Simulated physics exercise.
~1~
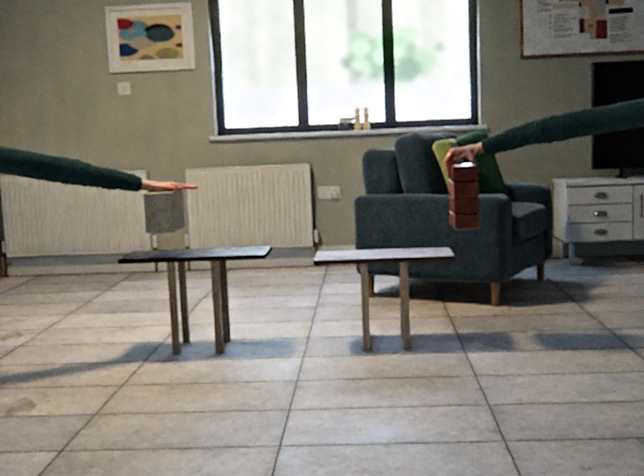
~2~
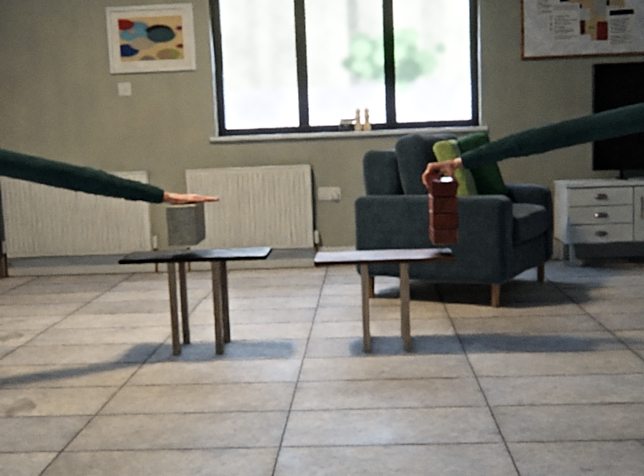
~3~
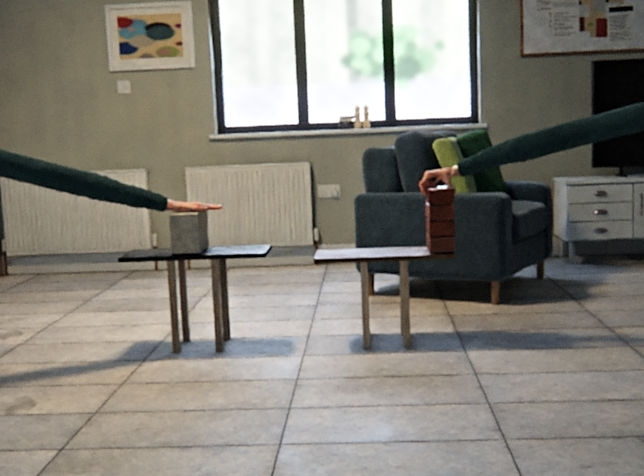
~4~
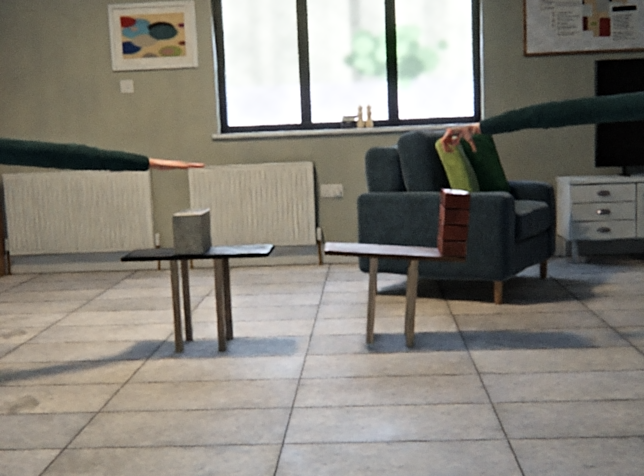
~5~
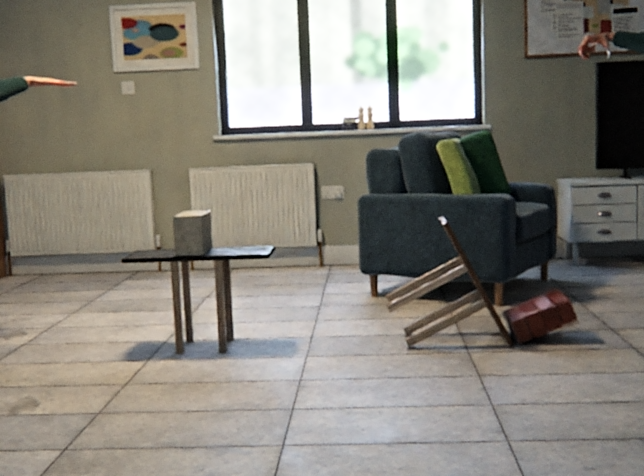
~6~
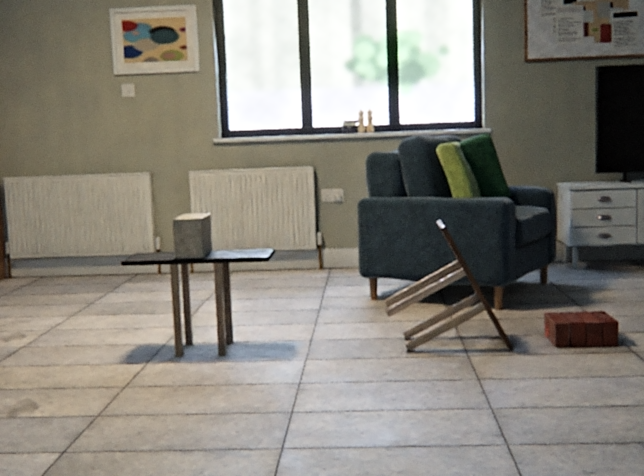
In a living room with a pale tiled floor, seen from the front by a slightly swaying camera, two small tables stand before white radiators and a dark armchair with green cushions. From the left an arm lowers a grey block onto the black-topped table, while from the right another arm sets a stack of red bricks on the far right end of the brown table. Both hands let go and draw back. The brown table tips over to the right, and the bricks drop to the floor. It ends tilted beside the bricks lying flat, while the black table stands steady under its upright block.
